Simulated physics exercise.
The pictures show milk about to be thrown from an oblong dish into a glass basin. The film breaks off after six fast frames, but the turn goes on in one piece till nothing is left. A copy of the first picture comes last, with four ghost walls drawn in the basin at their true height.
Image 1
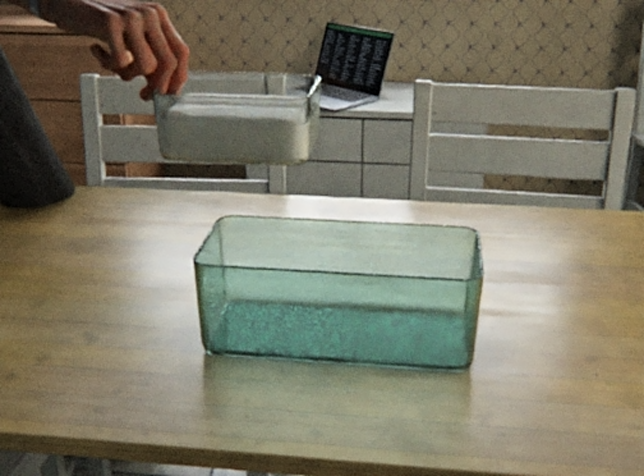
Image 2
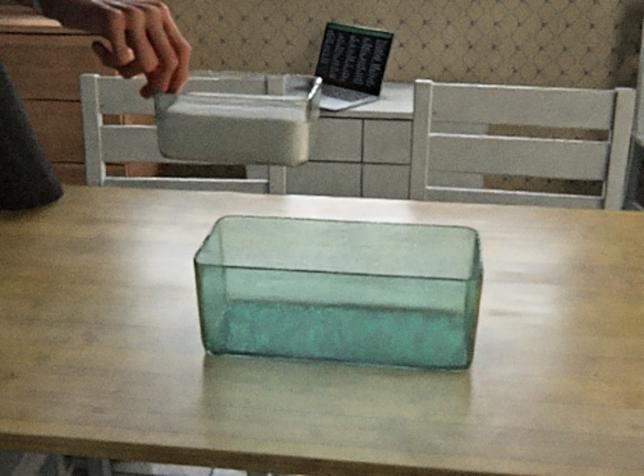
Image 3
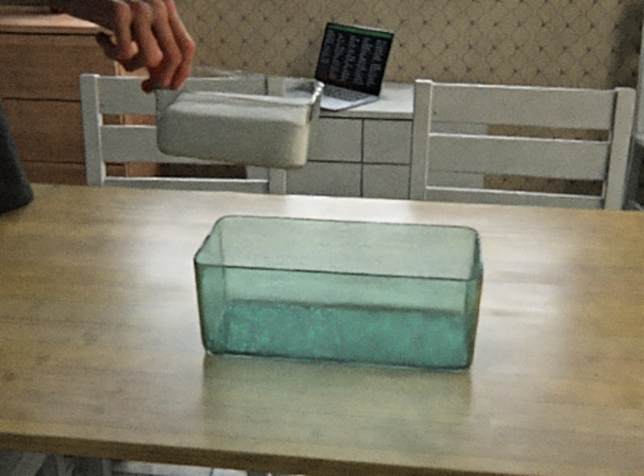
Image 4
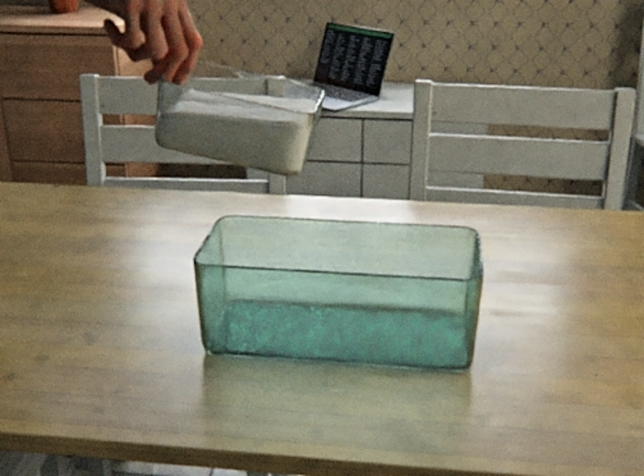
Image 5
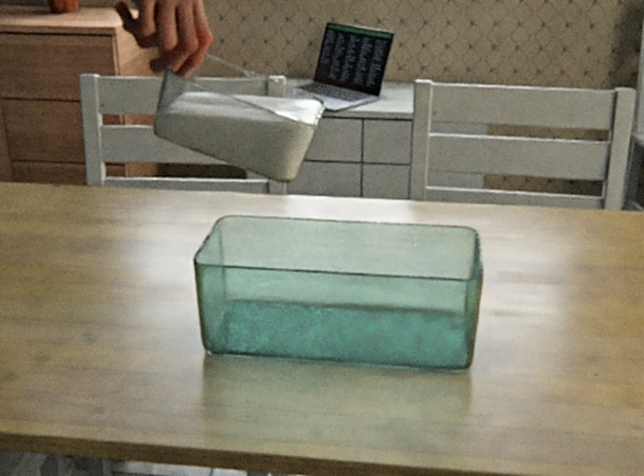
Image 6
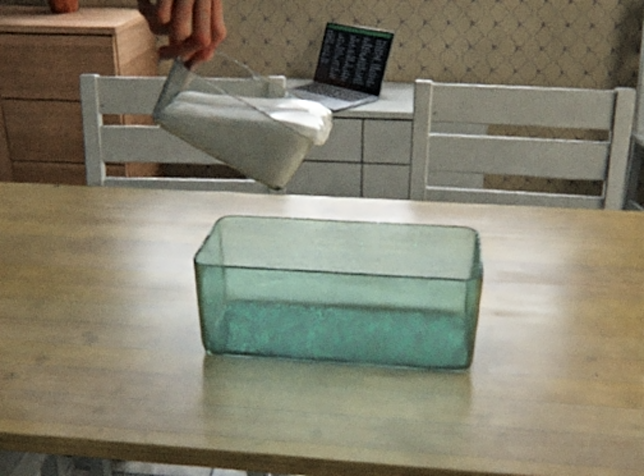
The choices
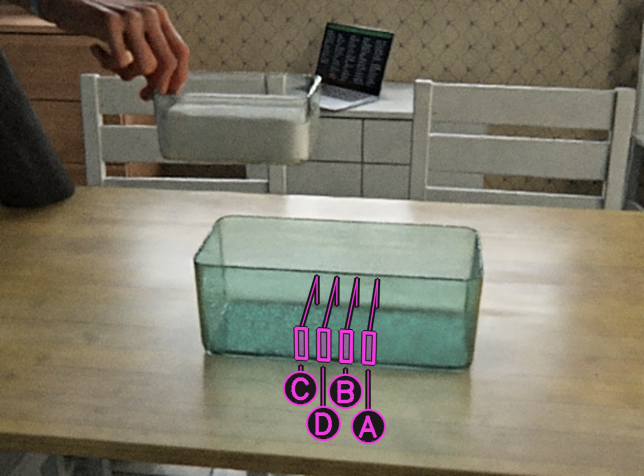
A hand holding an oblong dish of milk above a glass basin on a wooden table, tilting it rightward until milk crosses the lip.
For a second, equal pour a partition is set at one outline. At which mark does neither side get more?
The answer is position A.
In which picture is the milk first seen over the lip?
Picture 6.
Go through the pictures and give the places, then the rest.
Upright, lip at (313, 86); basin from (203, 349) to (473, 367); nothing has left yet, in the first frame.
Upright, lip at (313, 88); nothing has left yet, in the second frame.
Tipped about 5°, lip at (315, 93); nothing has left yet, in the third frame.
Tipped about 11°, lip at (318, 101); nothing has left yet, in the fourth frame.
Tipped about 19°, lip at (319, 112); nothing has left yet, in the fifth frame.
Tipped about 29°, lip at (319, 125); milk is over the lip, down to (324, 133), in the sixth frame.
On the marked copy, A at (368, 370); B at (345, 369); C at (300, 366); D at (323, 367).
If A is chosen, about 48 % ends left of the wall and 49 % right of it; 3 % is lost outside.
If B is chosen, about 38 % ends left of the wall and 59 % right of it; 3 % is lost outside.
If C is chosen, about 14 % ends left of the wall and 83 % right of it; 3 % is lost outside.
If D is chosen, about 27 % ends left of the wall and 70 % right of it; 4 % is lost outside.
